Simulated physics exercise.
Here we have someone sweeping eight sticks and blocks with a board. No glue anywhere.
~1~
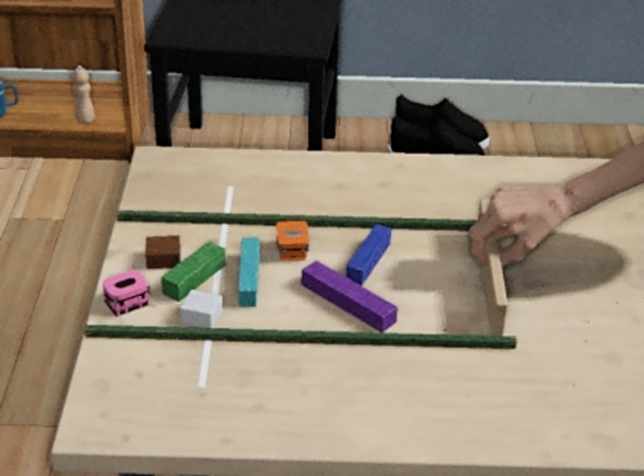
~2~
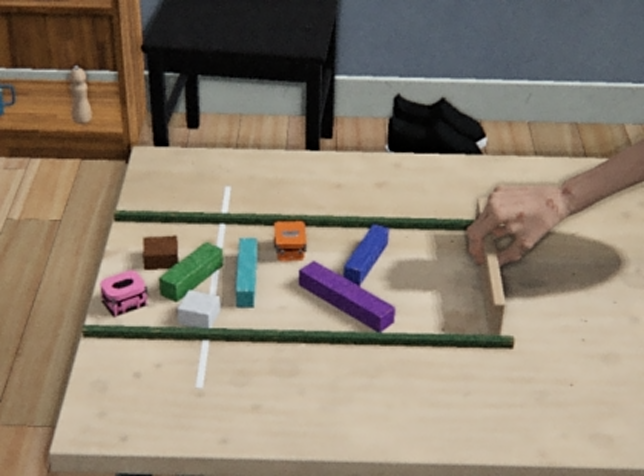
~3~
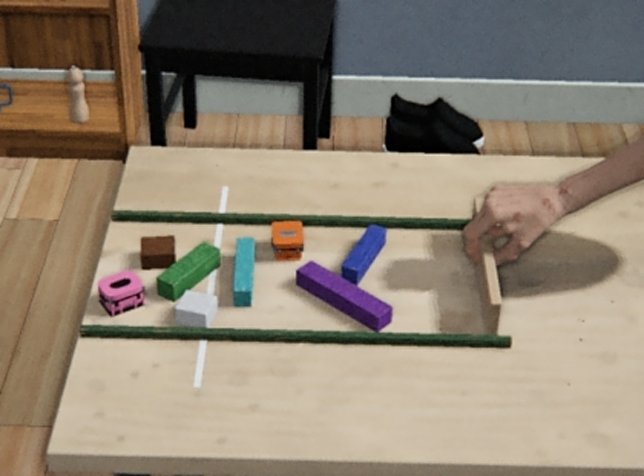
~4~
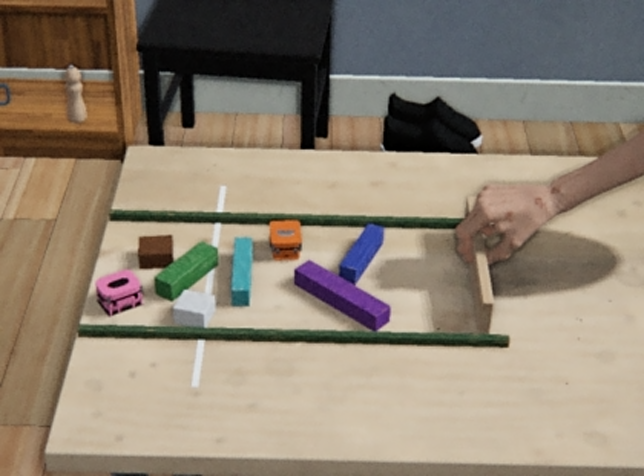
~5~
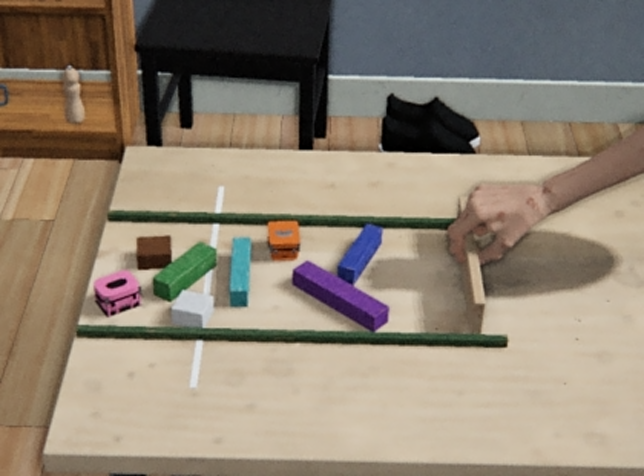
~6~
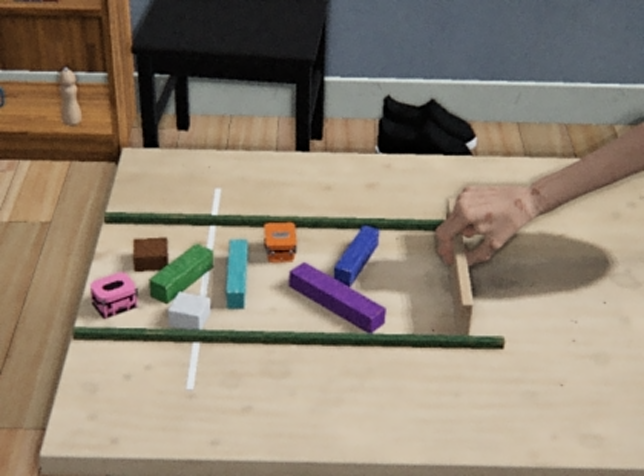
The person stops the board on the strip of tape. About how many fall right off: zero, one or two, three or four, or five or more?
In the end the number that fall off is zero.
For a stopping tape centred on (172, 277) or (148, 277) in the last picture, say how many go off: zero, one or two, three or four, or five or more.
The falls would be 1 or 2; either three or four.
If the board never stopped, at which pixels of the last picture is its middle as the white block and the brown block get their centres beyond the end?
For the white block at (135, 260), for the brown block at (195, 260).
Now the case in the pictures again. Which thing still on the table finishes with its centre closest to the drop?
It is the brown block.
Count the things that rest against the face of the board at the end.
In contact: 2.
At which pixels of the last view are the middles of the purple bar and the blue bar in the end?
About (178, 292), and the other about (200, 252).
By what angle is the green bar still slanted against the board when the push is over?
Roughly 15° out of line.
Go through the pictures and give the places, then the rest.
The first frame shows pink case (126, 293); brown block (163, 252); green bar (194, 271); board (491, 266); tape (218, 276).
The second frame shows brown block (161, 253); board (488, 265).
The third frame shows green bar (189, 271); blue bar (364, 255).
The fourth frame shows pink case (119, 293); purple bar (341, 295).
The fifth frame shows brown block (154, 253); turquoise bar (240, 271).
The sixth frame shows pink case (114, 295); brown block (151, 255); green bar (182, 273); board (458, 266); tape (206, 278).
Soon after, none off yet; pink case at rest near (114, 295); brown block at rest near (151, 255); green bar at rest near (182, 273).
In the end, the number that fall off is zero.
